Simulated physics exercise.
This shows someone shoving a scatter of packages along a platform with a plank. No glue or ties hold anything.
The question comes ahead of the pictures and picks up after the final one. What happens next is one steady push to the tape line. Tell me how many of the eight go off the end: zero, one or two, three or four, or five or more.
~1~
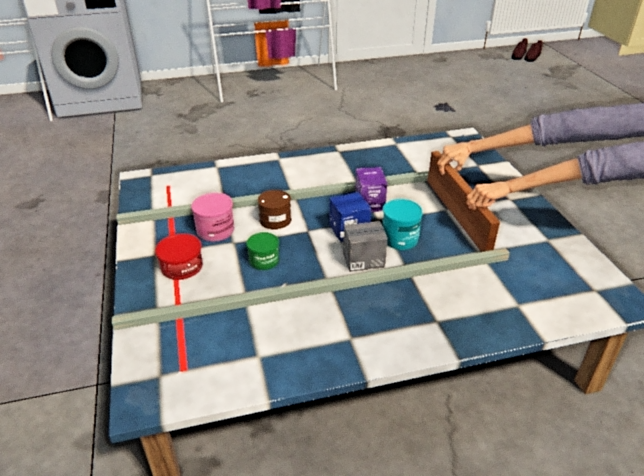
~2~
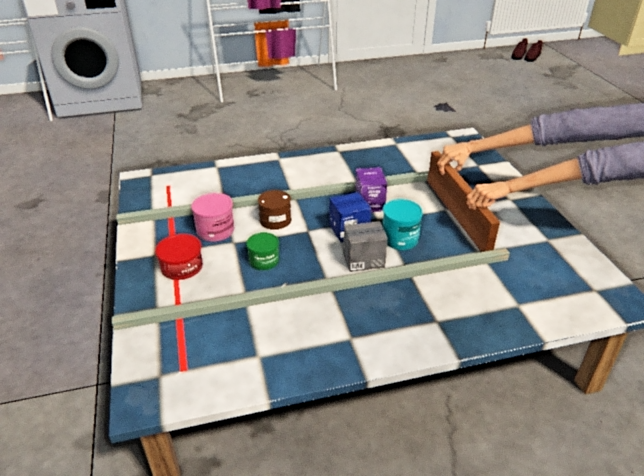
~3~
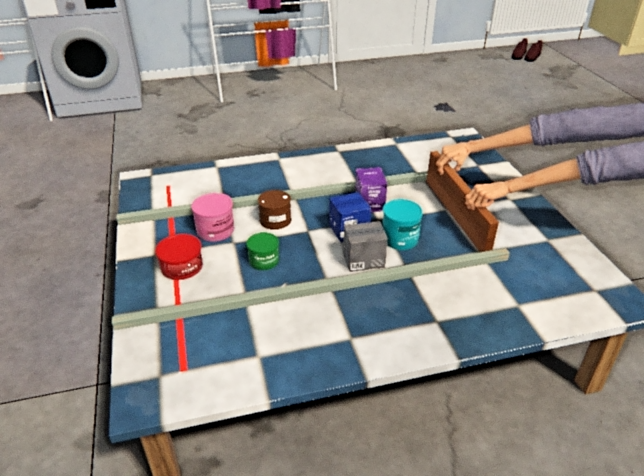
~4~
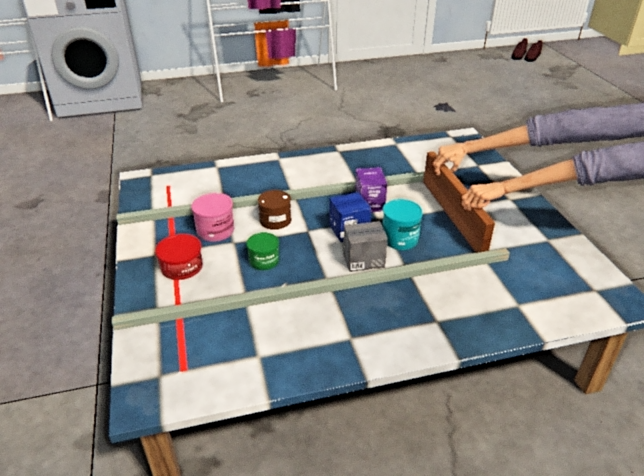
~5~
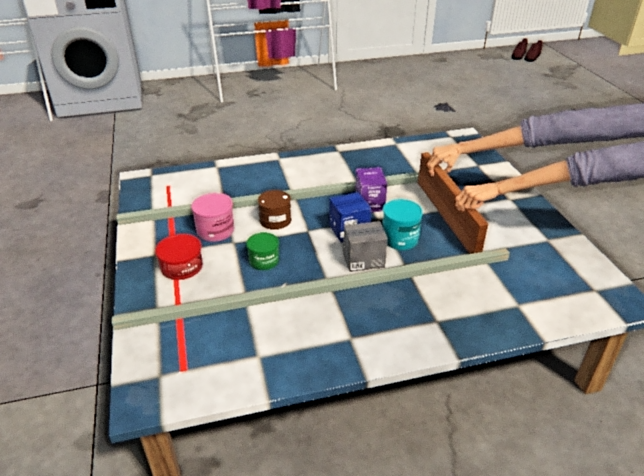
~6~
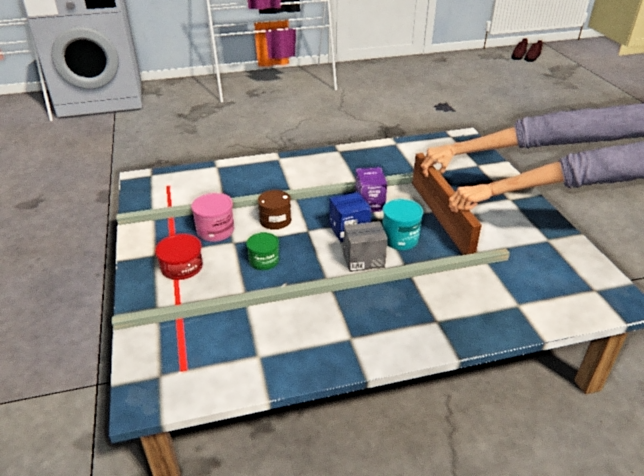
Count: One or two.
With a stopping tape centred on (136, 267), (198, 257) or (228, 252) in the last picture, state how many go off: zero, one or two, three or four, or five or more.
Result per tape, in order - at least five / one to two / not one.
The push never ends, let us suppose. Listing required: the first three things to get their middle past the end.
The red pail comes first, followed by the pink pail and then the green pail.
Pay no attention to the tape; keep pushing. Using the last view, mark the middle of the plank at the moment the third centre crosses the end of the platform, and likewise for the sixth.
First around (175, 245), then around (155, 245).
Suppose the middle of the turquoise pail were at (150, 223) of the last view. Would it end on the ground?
Note: Turquoise pail leaves the top.
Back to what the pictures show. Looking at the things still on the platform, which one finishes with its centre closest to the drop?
The foremost one is the green pail.
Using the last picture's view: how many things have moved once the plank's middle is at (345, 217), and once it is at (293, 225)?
4, then 7.
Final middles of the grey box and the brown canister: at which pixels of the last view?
You'll see the grey box at (125, 289), with the brown canister at (123, 229).
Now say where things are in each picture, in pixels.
The first picture shows red pail (180, 257); pink pail (214, 217); green pail (263, 251); plank (460, 200); tape (174, 260).
The second picture shows pink pail (214, 217); purple box (371, 190).
The third picture shows green pail (263, 251); grey box (365, 247).
The fourth picture shows red pail (180, 257); blue parcel (350, 217).
The fifth picture shows pink pail (214, 217); brown canister (275, 210).
The sixth picture shows red pail (180, 257); pink pail (214, 217); green pail (263, 251); plank (443, 202); tape (174, 260).
Soon after, none off yet; red pail at rest near (180, 257); pink pail at rest near (214, 217); green pail at rest near (263, 251).
In the end, the number that fall off is one or two; gone, pink pail and red pail.
